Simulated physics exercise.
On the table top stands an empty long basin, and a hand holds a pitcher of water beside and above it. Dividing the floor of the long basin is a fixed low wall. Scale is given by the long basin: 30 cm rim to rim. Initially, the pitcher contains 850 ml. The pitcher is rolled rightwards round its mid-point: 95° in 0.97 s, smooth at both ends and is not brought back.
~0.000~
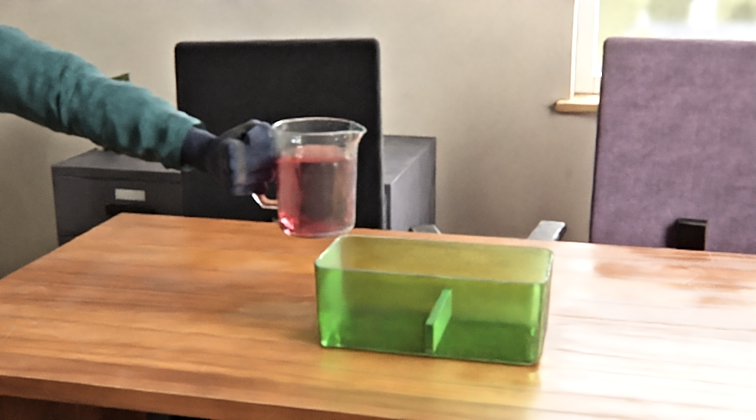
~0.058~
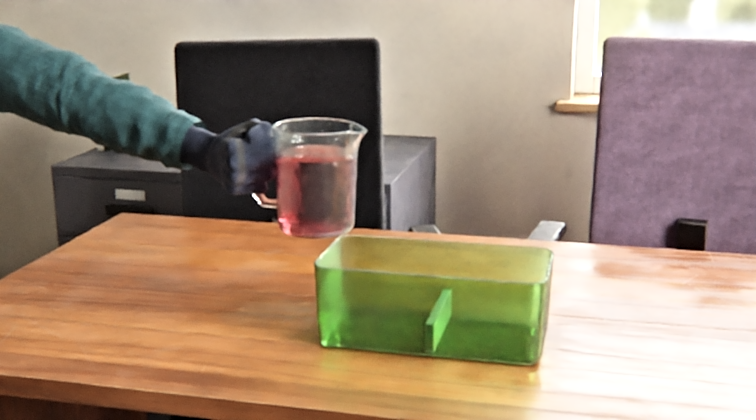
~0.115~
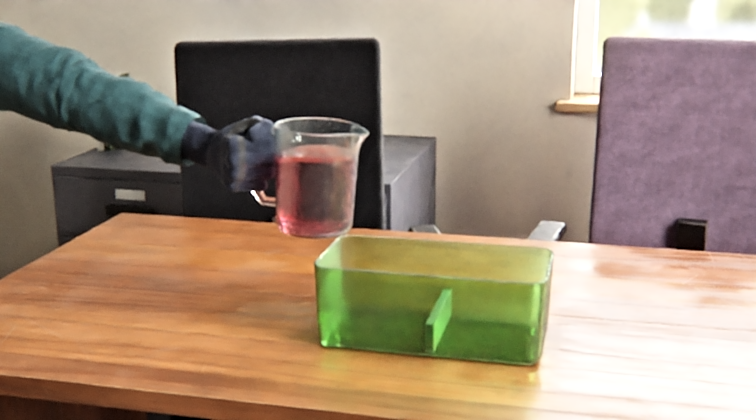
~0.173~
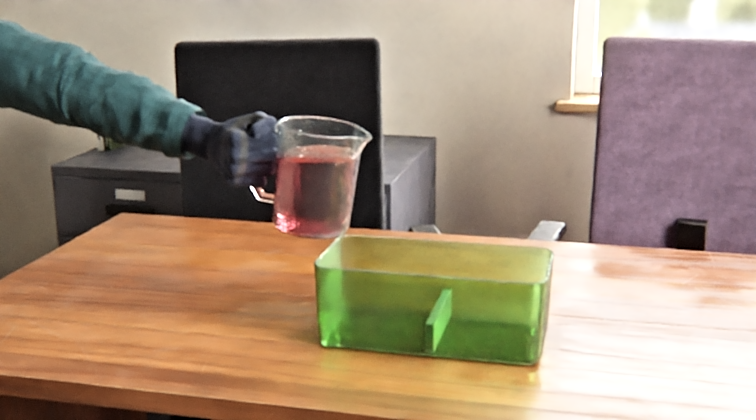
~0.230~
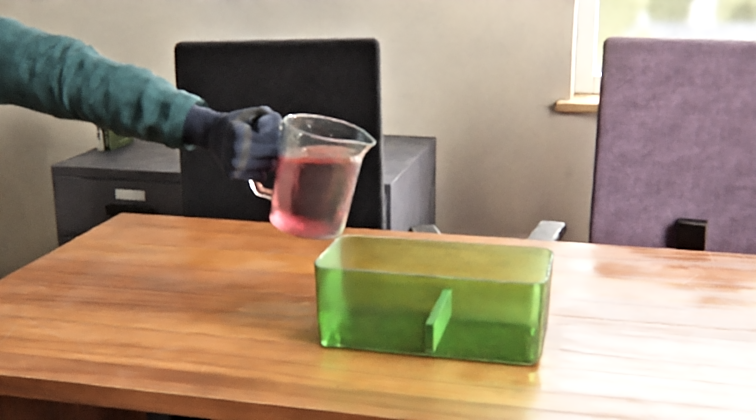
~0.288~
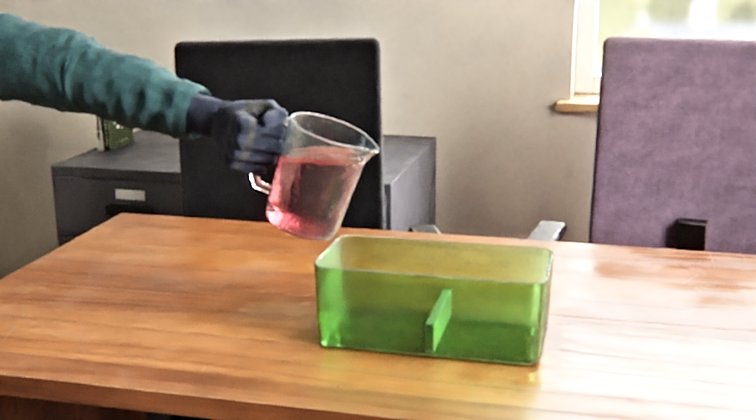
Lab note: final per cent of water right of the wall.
Approx. 17 %.
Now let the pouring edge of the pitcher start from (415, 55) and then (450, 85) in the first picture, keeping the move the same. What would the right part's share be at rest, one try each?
Respectively about 85 and 50 percent.
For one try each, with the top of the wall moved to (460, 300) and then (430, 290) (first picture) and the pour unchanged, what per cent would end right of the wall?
5 in a hundred, followed by 15 in a hundred.
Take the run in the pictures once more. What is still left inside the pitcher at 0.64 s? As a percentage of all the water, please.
Fraction remaining: Approx. 86 per cent.
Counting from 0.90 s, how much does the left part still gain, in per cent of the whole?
About 40 percent, give or take.
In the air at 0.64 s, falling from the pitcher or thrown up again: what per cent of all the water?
10 %.
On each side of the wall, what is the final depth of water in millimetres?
Depths at rest: Left around 34 mm, right around 8 mm.
After 0.64 s the tilt is 71° and 87 per cent is still to pour, 3 is left of the wall and 0 right of it.
After 0.90 s the tilt is 94° and 42 per cent is still to pour, 42 is left of the wall and 2 right of it.
After 1.17 s the tilt is 95° and 12 per cent is still to pour, 79 is left of the wall and 3 right of it.
After 1.47 s the tilt is 95° and 3 per cent is still to pour, 84 is left of the wall and 11 right of it.
In the end 82 per cent lies left of the wall, 17 right of it and 2 outside.
